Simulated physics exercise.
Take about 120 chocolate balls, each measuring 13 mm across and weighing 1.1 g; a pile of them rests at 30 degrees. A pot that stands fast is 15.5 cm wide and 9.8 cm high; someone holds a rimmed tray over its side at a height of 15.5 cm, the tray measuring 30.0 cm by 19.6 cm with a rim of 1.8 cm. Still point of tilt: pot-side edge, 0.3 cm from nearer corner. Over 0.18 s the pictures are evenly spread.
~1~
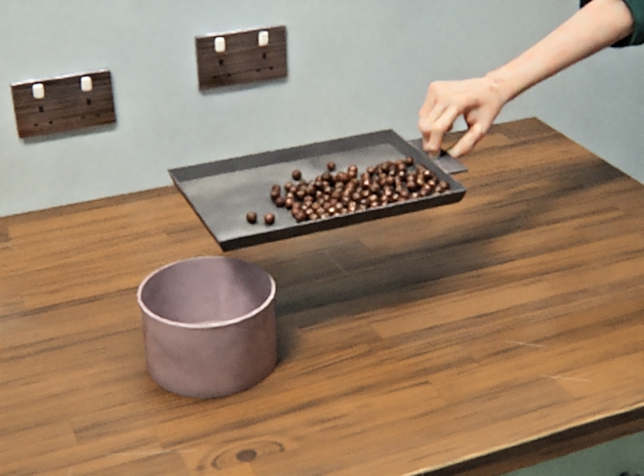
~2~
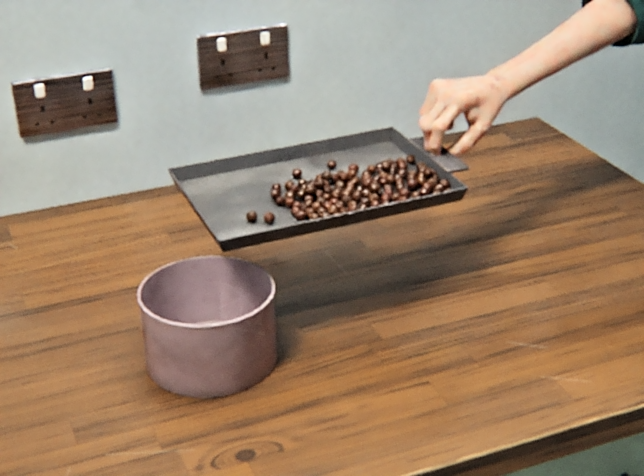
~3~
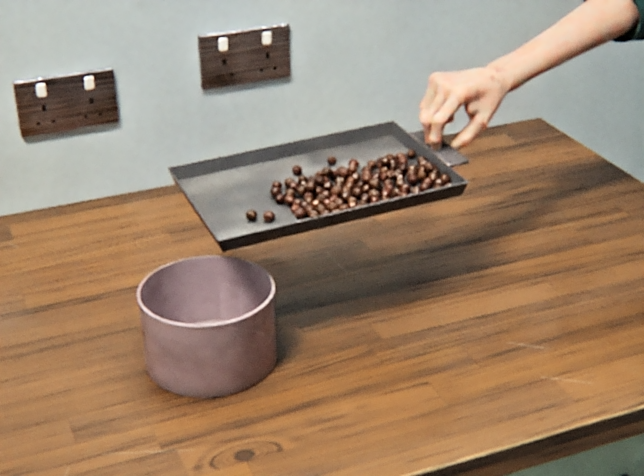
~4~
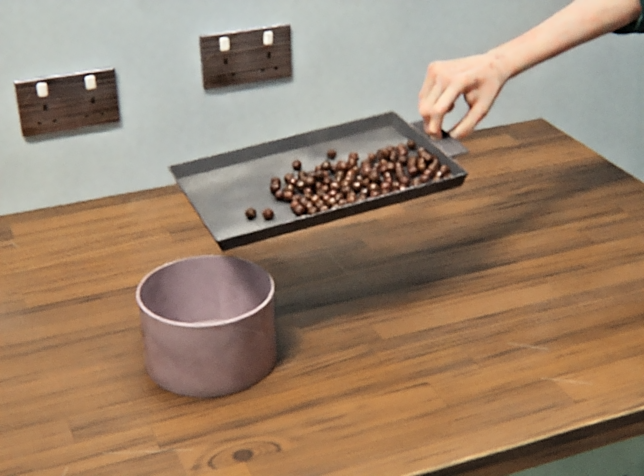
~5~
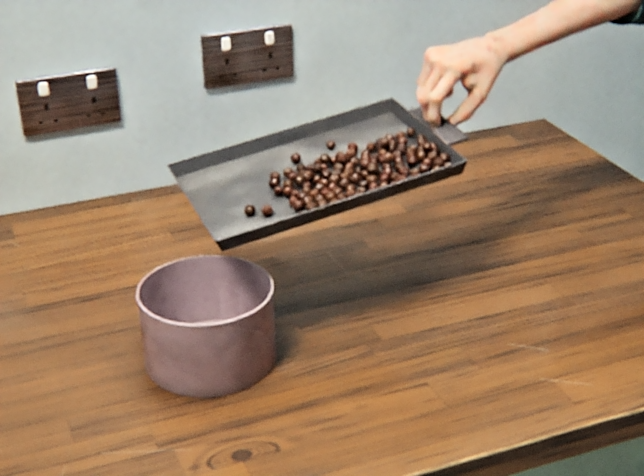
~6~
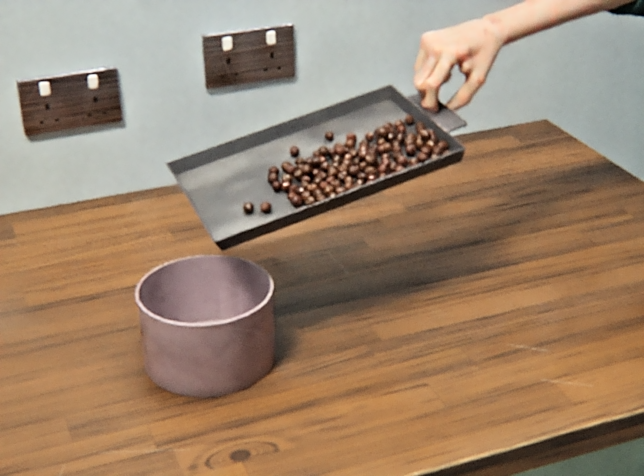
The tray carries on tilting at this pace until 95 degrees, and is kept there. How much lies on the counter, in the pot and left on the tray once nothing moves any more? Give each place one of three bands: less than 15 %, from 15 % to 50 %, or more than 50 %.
My prediction: Counter: A reasonable amount; pot: More than the rest combined; left on the tray: A meager amount.
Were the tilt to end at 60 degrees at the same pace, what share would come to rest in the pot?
40 %.
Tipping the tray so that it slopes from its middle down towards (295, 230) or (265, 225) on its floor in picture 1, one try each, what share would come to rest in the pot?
Around 40 % for the first direction, around 75 % for the second.
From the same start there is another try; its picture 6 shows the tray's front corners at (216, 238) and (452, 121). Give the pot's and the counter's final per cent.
Per cent by place - pot 45, counter 55.
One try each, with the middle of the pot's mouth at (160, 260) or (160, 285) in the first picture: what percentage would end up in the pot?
First try around 40 %, second around 80 %.
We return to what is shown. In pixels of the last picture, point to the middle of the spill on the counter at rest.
The middle of the spill sits at roughly (88, 369).
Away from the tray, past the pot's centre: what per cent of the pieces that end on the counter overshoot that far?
Near 100 in a hundred.
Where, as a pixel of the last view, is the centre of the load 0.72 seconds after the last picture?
(174, 258), roughly.
Then, 0.43 s after the last picture, tilt 51 degrees; the tray holds 100 %, the pot 0 %.
Then, 0.72 s after the last picture, tilt 79 degrees; the tray holds 40 %, the pot 30 %.
Then, 1.11 s after the last picture, tilt 95 degrees; the tray holds 0 %, the pot 70 %.
In the end, counter 30 %, pot 70 %, tray 0 %.
